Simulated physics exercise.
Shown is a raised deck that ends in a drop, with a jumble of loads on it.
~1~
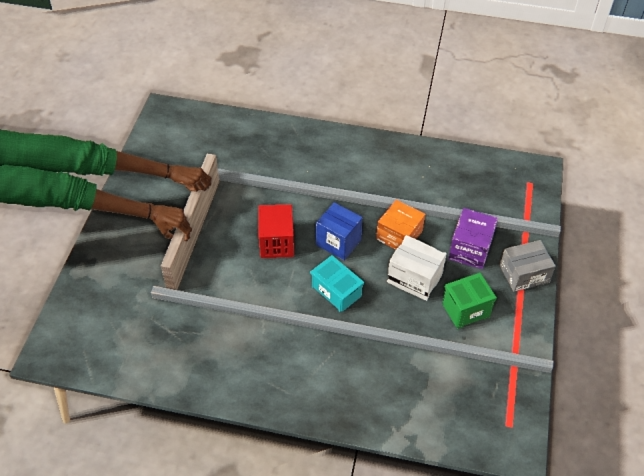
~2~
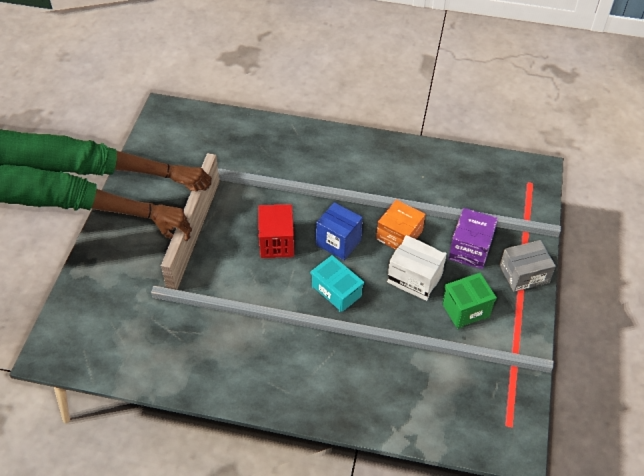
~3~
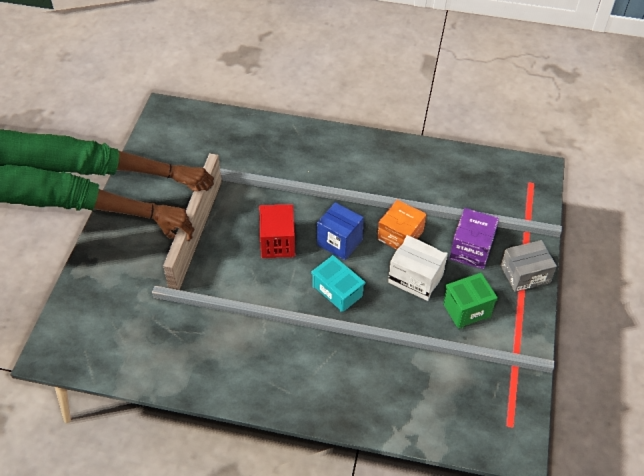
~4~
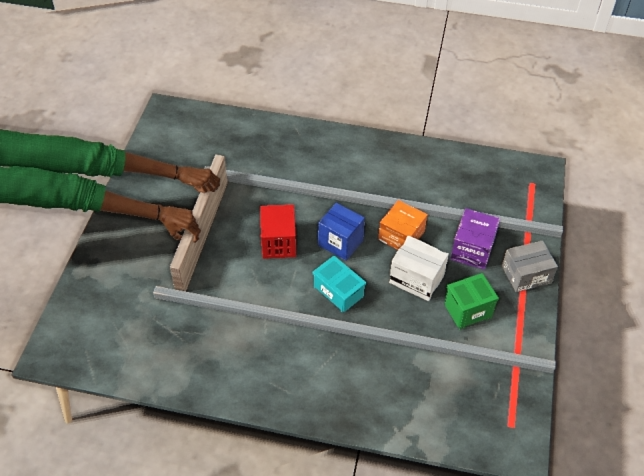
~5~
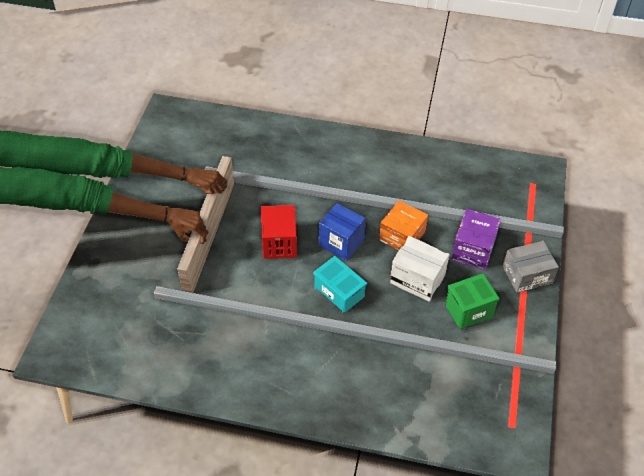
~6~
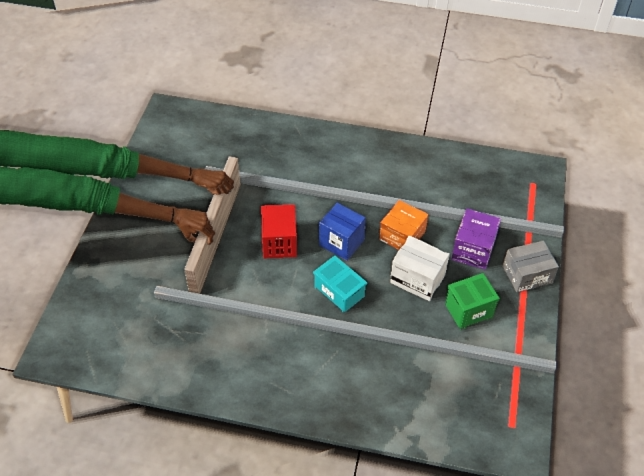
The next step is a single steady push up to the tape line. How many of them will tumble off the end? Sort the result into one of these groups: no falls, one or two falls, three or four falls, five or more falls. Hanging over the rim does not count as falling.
Five or more falls.
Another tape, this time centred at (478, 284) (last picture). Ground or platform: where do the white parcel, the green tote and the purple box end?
Outcome: White parcel is not lost; green tote is not lost; purple box ends up off.
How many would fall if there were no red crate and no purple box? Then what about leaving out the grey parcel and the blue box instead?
First 4, then 3.
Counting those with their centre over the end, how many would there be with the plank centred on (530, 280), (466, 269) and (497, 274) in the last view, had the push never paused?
6, 2 and 3.
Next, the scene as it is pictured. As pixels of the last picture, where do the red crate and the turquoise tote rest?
In the last picture the red crate sits around (544, 282) and the turquoise tote around (537, 333).
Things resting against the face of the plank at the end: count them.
It's touching 2 at the end.
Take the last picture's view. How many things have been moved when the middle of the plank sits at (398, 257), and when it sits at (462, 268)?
By then 8, and later 8.
Soon after, none off yet; grey parcel at rest near (530, 266); green tote at rest near (471, 302); purple box at rest near (476, 239).
Then, none off yet; grey parcel moved about its own width near (567, 282); green tote moved a little near (481, 314); purple box moved about its own width near (539, 258).
By the end, the number that fall off is five or more; fallen, blue box, orange box, white parcel, purple box, green tote and grey parcel.
